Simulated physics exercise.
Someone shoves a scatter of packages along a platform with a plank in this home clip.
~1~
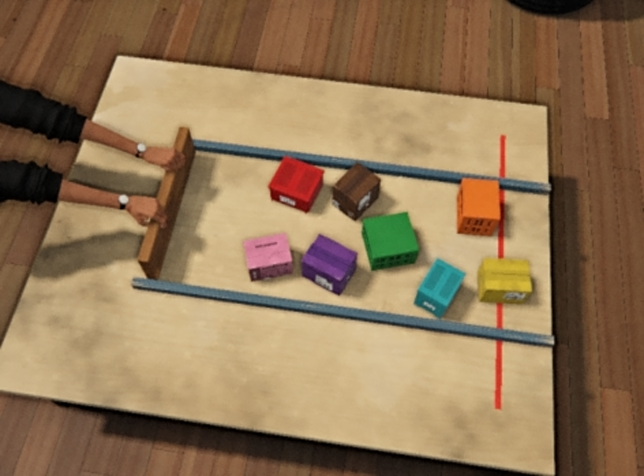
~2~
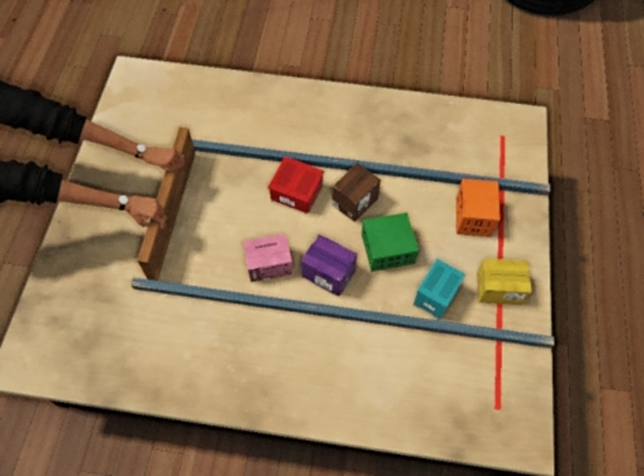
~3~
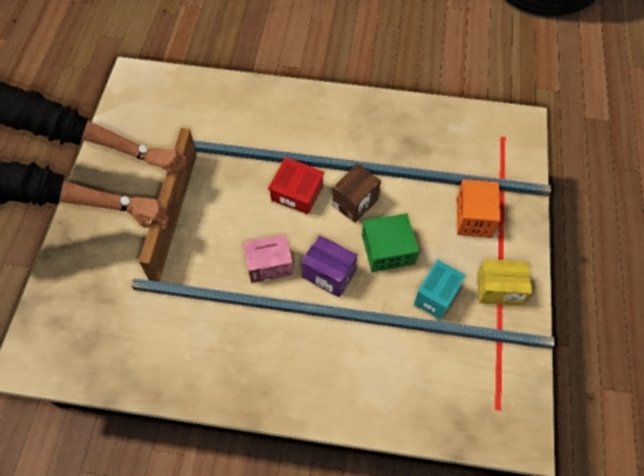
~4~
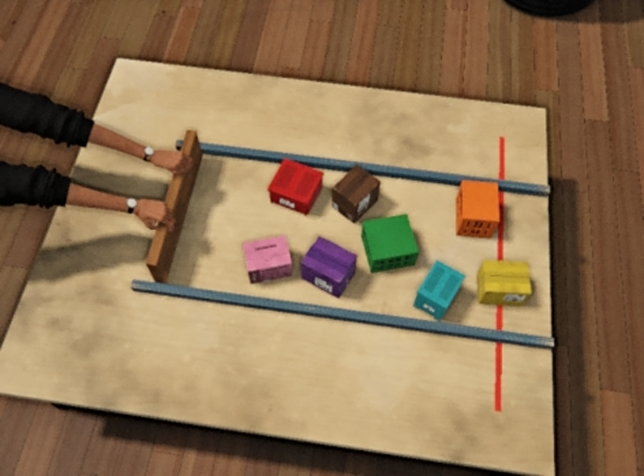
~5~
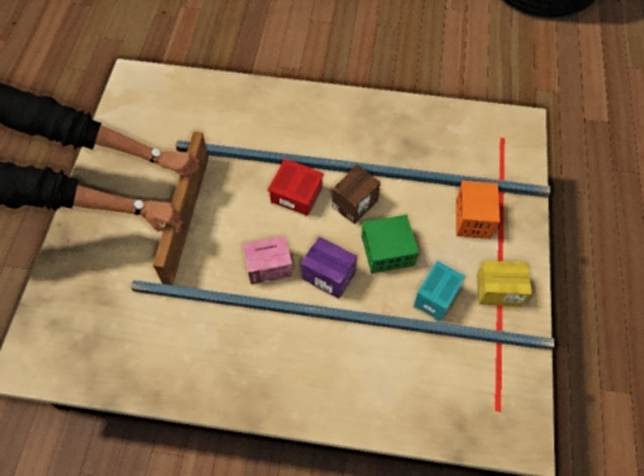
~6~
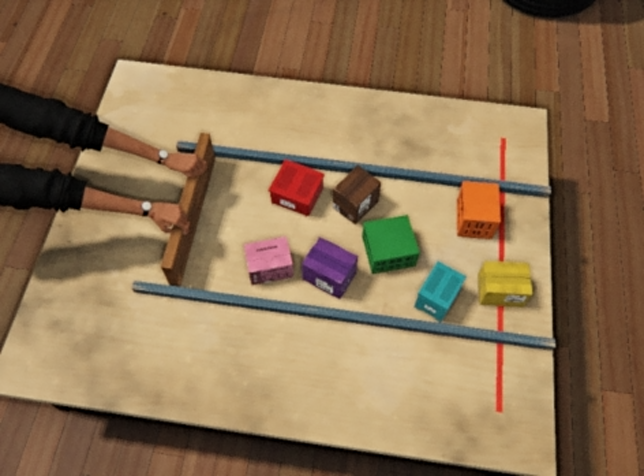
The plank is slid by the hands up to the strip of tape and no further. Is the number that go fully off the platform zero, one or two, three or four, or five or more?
At least five drop.
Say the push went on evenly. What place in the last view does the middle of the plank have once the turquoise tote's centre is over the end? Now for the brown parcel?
For the turquoise tote at (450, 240), for the brown parcel at (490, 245).
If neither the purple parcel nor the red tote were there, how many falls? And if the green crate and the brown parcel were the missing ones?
Try one: 3; try two: 4.
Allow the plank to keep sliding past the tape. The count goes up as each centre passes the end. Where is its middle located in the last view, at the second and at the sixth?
I'd say close to (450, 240), and after that close to (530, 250).
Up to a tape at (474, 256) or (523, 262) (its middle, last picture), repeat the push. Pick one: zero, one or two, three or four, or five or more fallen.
Count per tape, in the order given: 3 or 4, then at least five.
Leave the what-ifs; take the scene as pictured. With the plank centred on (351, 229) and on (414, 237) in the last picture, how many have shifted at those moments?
Tally: First 6; then 8.
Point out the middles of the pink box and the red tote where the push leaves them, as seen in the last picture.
Same order as the question: First (526, 305), second (527, 213).
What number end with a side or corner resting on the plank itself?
3 touch it.
A little later, none off yet; yellow parcel at rest near (504, 284); orange crate at rest near (478, 211); turquoise tote at rest near (440, 292).
Next, none off yet; yellow parcel shifted about its own width near (537, 288); orange crate shifted a little near (495, 213); turquoise tote shifted about its own width near (499, 298).
When it is over, the number that fall off is five or more; down, purple parcel, brown parcel, turquoise tote, orange crate and yellow parcel.
